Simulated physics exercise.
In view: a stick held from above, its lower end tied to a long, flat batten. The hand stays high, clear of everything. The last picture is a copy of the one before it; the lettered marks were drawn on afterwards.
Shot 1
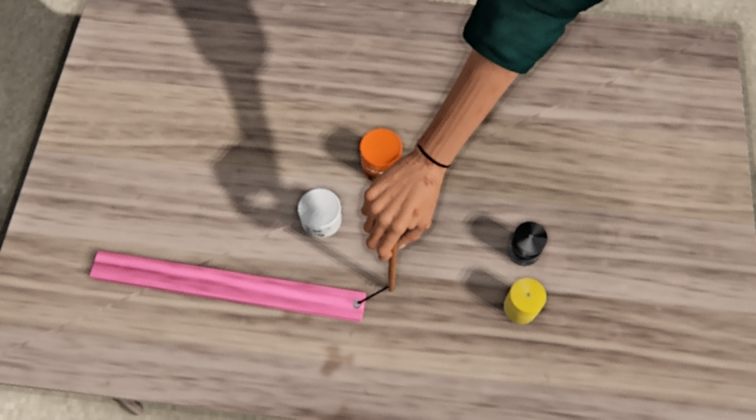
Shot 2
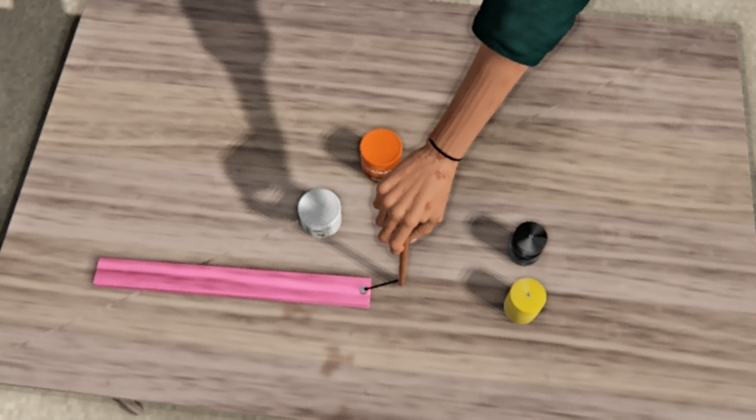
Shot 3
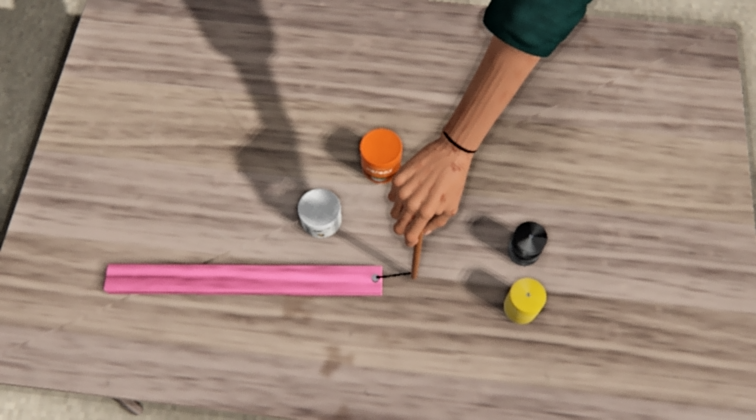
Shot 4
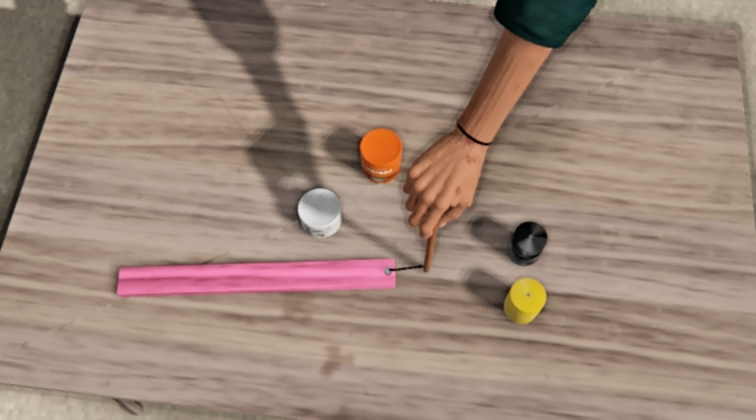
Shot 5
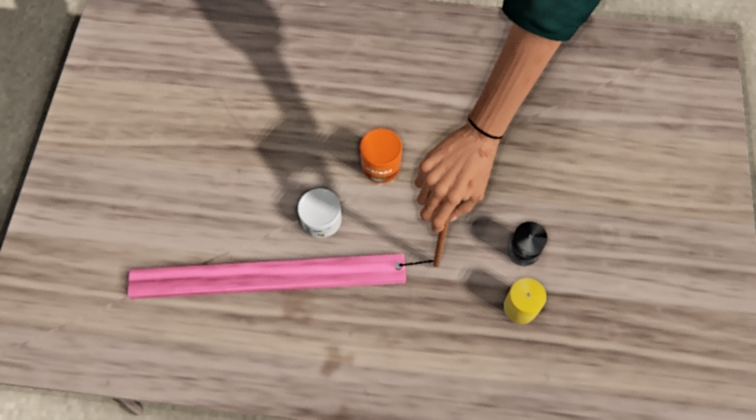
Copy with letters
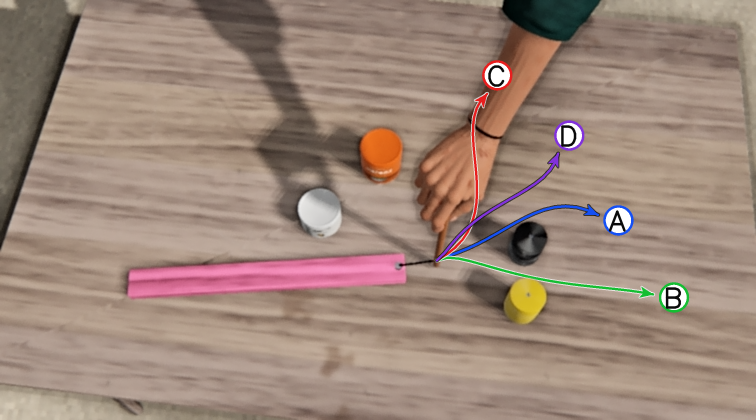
A hand holding a stick tied to a long pink batten drags it slowly rightward.
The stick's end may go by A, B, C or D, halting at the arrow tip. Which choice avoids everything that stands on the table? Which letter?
The stick should follow D.
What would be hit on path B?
It is the yellow tin.
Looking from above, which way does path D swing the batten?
On that path, anticlockwise.
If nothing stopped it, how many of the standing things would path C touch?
Two.
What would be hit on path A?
It is the black tin.
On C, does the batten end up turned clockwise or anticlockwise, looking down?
It turns anticlockwise.
On the copy, A from (437, 260) via (515, 223) to (598, 215); B from (437, 260) via (548, 281) to (653, 294); C from (437, 260) via (476, 173) to (487, 94); D from (437, 260) via (500, 205) to (558, 153).
On D. First, foot of the stick (480, 219), middle of the batten (319, 259).
Then, foot of the stick (531, 187), middle of the batten (378, 238).
Finally, foot of the stick (558, 150), middle of the batten (420, 218); nothing has been touched.
By contrast, A meets the black tin; B meets the yellow tin; C meets the white tub and orange jar.
